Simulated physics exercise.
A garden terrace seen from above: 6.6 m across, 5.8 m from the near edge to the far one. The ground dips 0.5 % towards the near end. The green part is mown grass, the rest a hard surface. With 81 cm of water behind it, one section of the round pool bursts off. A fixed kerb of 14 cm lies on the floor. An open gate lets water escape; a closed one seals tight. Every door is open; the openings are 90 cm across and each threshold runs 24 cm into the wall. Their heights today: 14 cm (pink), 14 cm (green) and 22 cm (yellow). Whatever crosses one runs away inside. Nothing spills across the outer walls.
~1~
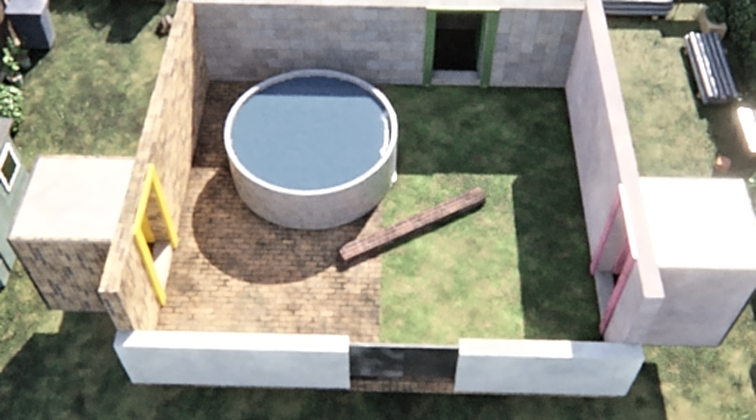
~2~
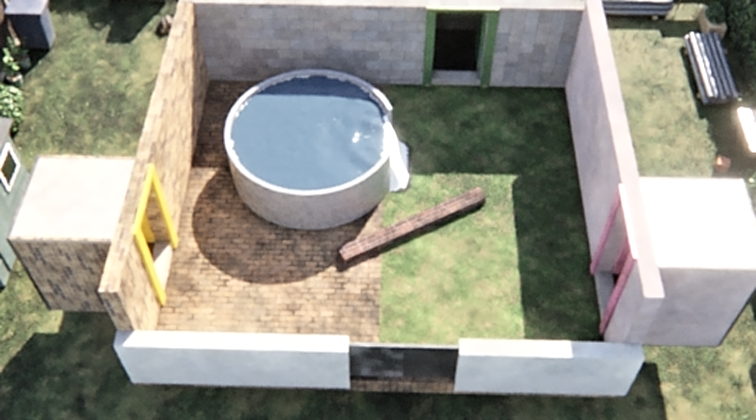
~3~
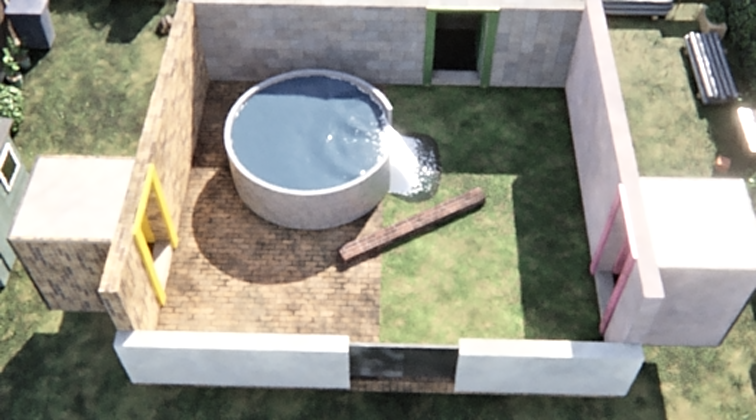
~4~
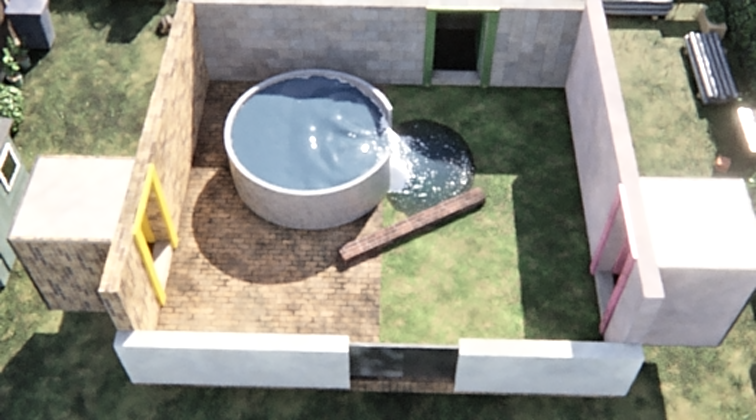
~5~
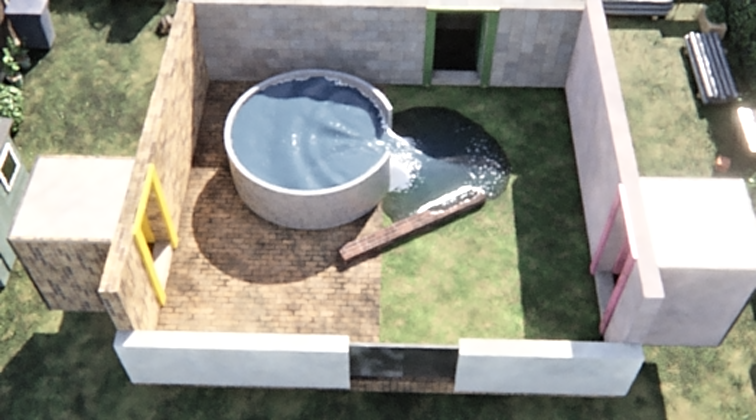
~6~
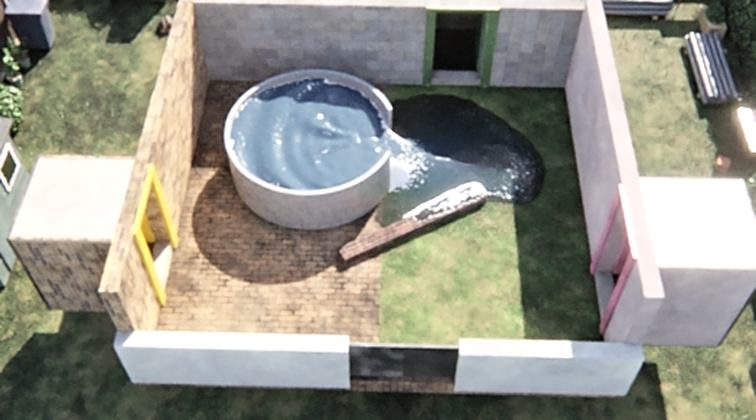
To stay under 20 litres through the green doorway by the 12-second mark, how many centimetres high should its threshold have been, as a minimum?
At least 14.5 cm or so.
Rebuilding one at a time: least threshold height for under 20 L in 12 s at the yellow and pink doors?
About 11.5 cm at yellow and 11.5 cm at pink.
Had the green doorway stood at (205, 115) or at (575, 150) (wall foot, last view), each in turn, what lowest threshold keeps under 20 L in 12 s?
About 10.5 and 27 cm.
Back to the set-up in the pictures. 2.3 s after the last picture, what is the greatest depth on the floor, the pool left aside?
Roughly 36 cm.
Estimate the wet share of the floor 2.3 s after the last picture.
Near 50 per cent is wet.
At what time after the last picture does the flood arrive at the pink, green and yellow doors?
Pink 1.6 s, green 0.3 s, yellow 6.0 s.
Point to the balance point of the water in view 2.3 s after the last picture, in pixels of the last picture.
At about (399, 165).
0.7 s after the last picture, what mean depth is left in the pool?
Some 62 cm.
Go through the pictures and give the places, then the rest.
In the first frame, still water, 81 cm deep, in the round pool at (311, 131); the green door at (460, 44) is dry.
In the second frame, the front is at (406, 185), 0.3 m from the gap at (392, 155); 0.2 m2 of floor is wet, 81 cm left at the back.
In the third frame, the gap is at (392, 156), the front 0.8 m out at (435, 186); the back of the round pool holds 81 cm.
In the fourth frame, water pours out at (392, 157) and has run 1.3 m, to (470, 176); about 8 cm deep outside, 81 cm at the back.
In the fifth frame, the gap is at (392, 157), the front 1.9 m out at (506, 176); the back of the round pool holds 81 cm.
In the sixth frame, the gap is at (392, 156), the front 2.5 m out at (541, 174); the back of the round pool holds 79 cm; the green door at (460, 44), 2.3 m from the gap, is still 0.4 m from the nearest water.
Then, 0.7 s after the last picture water covers 30 % of the floor, deepest (40 cm) near (403, 166); 3 cm at the green door, 0 litres in over its 14 cm threshold.
Then, 2.3 s after the last picture water covers 50 % of the floor, deepest (36 cm) near (566, 131); 14 cm at the green door, 0 litres in over its 14 cm threshold.
Then, 11.3 s after the last picture water covers 95 % of the floor, deepest (17 cm) near (186, 307); 11 cm at the green door, 24 litres in over its 14 cm threshold.
At the green door as built, the water peaked near 19 cm, 4.1 s after the last picture.
Run again over the same 12 s with other heights there, 42 litres in over 12.5 cm, 6 litres over 16.5 cm. The limit of 20 litres is kept from about 14.5 cm up.
